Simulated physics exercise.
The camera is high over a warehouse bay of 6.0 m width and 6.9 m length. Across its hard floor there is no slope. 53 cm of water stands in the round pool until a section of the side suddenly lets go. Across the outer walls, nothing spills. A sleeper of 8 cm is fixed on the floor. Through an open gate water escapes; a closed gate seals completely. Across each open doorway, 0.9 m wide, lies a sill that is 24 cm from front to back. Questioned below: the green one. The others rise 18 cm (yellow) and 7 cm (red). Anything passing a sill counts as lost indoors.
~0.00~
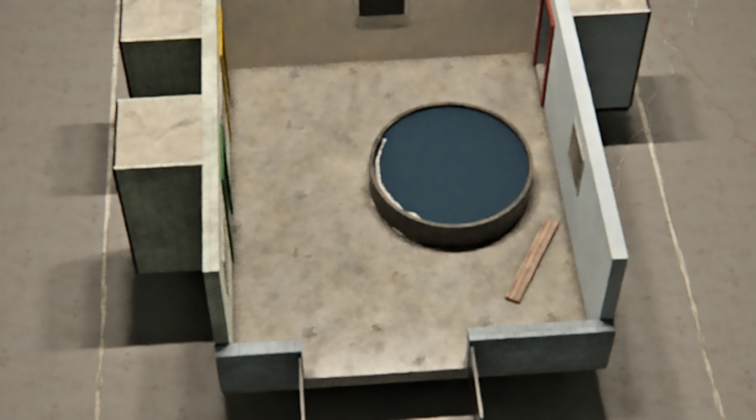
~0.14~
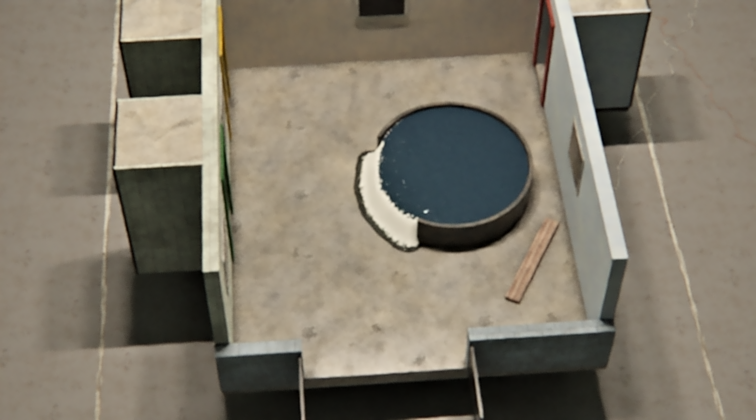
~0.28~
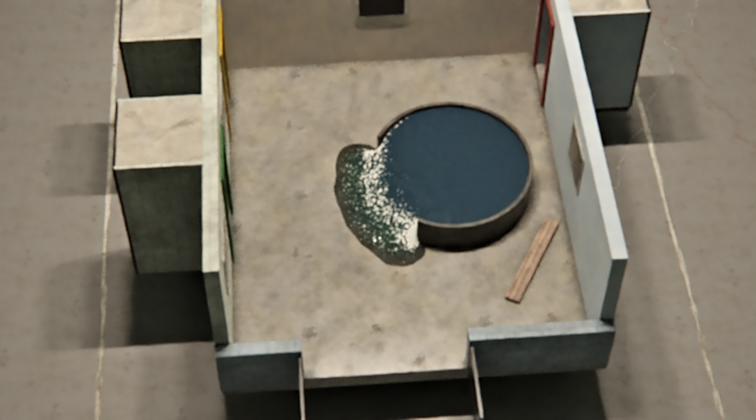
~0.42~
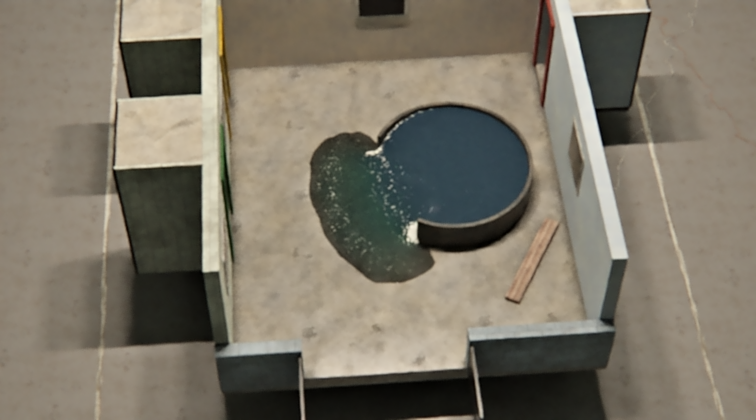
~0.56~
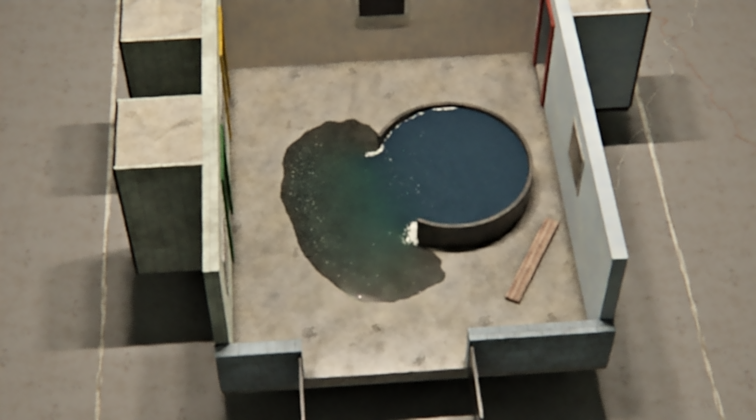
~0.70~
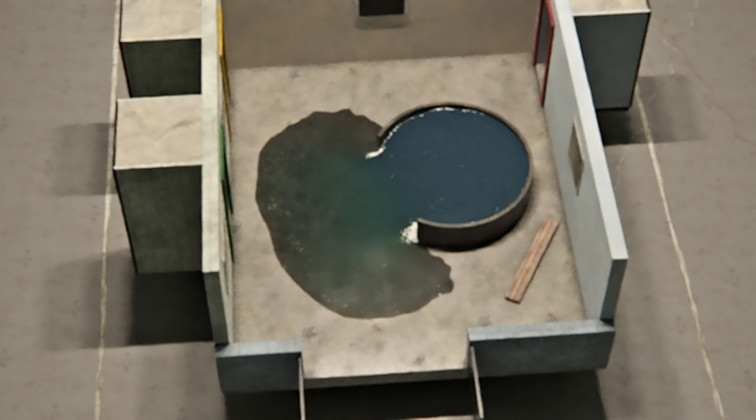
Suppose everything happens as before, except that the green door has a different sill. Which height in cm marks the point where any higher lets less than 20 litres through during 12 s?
That point lies near 24 cm.
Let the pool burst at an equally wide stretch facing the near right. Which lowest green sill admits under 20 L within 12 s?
Some 7.0 centimetres.
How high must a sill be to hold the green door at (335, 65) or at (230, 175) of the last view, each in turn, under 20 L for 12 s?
In turn: About 6.0 cm, about 21 cm.
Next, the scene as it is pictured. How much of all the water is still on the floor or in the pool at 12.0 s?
About 74 in every hundred.
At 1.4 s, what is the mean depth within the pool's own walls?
Around 36 centimetres.
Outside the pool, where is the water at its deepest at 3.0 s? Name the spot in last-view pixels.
At about pixel (235, 361).
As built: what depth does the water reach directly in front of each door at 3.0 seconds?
The green door has 28 cm, the yellow door 14 cm and the red door 0 cm.
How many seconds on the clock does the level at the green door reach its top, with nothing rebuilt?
Around 1.8 seconds.
After 1.4 s water covers 45 % of the floor, deepest (25 cm) near (371, 200); 22 cm at the green door, 0 litres in over its 18 cm sill.
After 3.0 s water covers 45 % of the floor, deepest (38 cm) near (235, 361); 28 cm at the green door, 59 litres in over its 18 cm sill.
After 12.0 s water covers 100 % of the floor, deepest (12 cm) near (536, 174); 6 cm at the green door, 82 litres in over its 18 cm sill.
At the green door as built, the water arrived by 1.0 s and peaked near 31 cm at 1.8 s.
Run again over the same 12 s with other heights there, 42 litres in over 21.5 cm, 3 litres over 29 cm. The limit of 20 litres is kept from about 24 cm up.
